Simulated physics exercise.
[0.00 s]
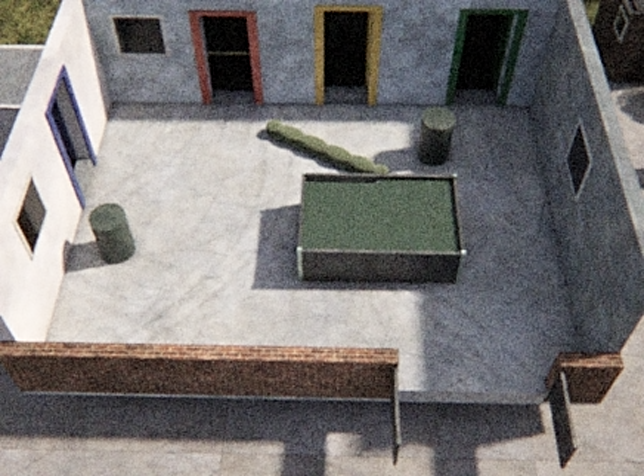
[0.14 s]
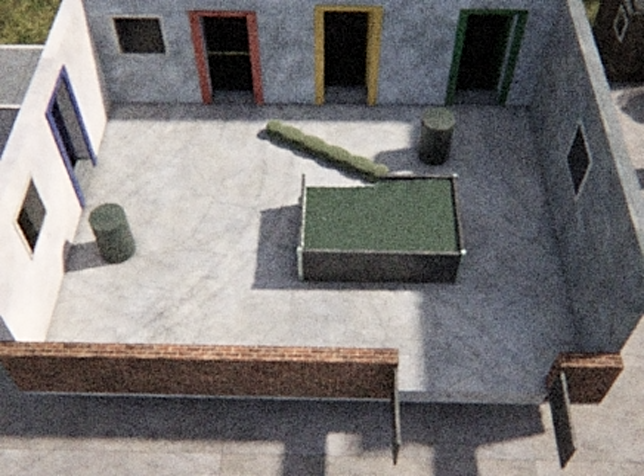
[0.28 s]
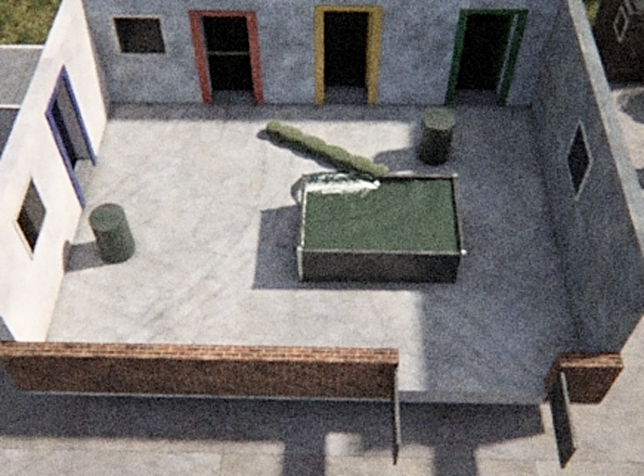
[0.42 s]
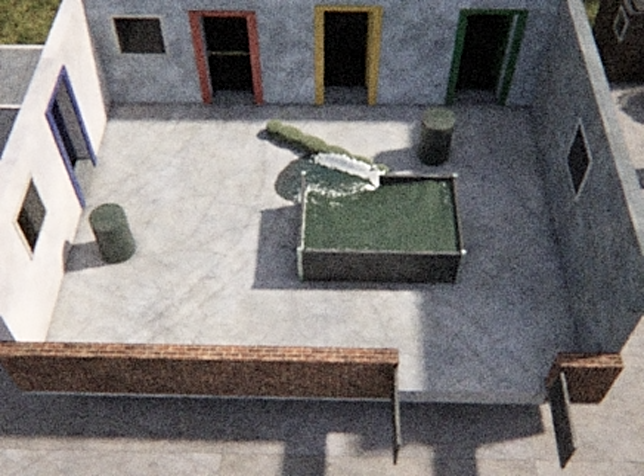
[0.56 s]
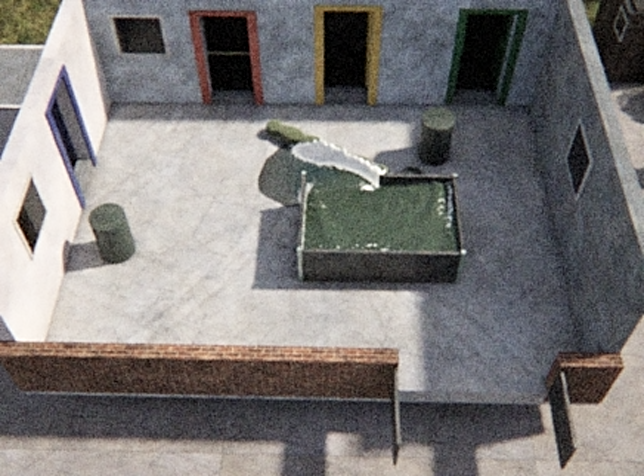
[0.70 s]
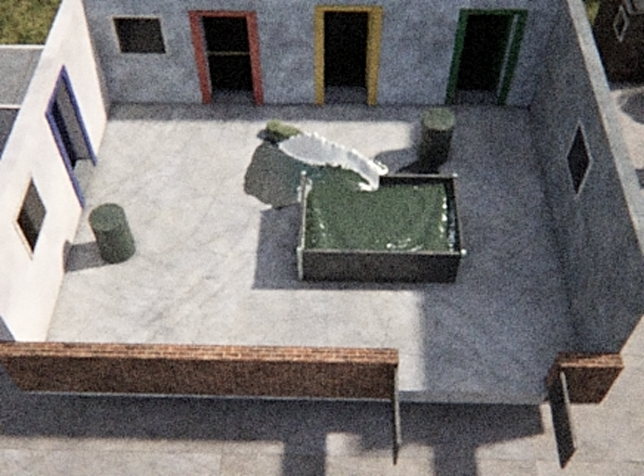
In a walled back court, water pours from the tank's far side and spreads left across the floor.
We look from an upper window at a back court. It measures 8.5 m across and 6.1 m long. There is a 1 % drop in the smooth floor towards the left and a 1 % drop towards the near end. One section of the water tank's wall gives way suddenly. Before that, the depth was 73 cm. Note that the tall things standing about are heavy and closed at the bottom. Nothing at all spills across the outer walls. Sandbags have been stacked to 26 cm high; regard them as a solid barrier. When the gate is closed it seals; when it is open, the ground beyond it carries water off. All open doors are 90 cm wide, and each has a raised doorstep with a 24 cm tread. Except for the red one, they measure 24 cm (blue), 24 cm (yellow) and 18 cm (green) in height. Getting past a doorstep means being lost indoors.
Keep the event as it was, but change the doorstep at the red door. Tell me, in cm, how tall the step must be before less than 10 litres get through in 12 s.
It would have to be roughly 9.5 cm high.
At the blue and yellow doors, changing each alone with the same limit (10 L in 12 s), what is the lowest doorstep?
You'd want some 20 cm at blue and some 11.5 cm at yellow.
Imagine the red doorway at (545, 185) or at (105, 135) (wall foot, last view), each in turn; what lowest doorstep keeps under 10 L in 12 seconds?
Minimums: About 8.5 cm and 29 cm.
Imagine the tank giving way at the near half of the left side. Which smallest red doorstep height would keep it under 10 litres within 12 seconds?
That way, roughly 7.5 cm.
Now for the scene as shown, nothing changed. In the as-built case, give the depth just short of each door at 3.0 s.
In cm - red: 11, blue: 22, yellow: 9, green: 3.
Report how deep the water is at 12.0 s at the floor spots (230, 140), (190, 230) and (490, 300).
In order: Around 6, 3 and 5 cm.
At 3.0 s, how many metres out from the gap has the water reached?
Roughly 5.4 m from the gap.
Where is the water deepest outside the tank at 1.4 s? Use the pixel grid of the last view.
Around (350, 175).
After 1.4 s water covers 25 % of the floor, deepest (50 cm) near (350, 175); it has not reached the red door.
After 3.0 s water covers 45 % of the floor, deepest (36 cm) near (109, 113); 11 cm at the red door, 3 litres in over its 12 cm doorstep.
After 12.0 s water covers 95 % of the floor, deepest (15 cm) near (37, 370); 7 cm at the red door, 3 litres in over its 12 cm doorstep.
At the red door as built, the water arrived by 1.6 s and peaked near 14 cm at 2.0 s.
With a doorstep of 8.5 cm, 16 litres would have come in within the 12 s; with 12 cm, 3 litres. So under 10 litres takes about 9.5 cm.
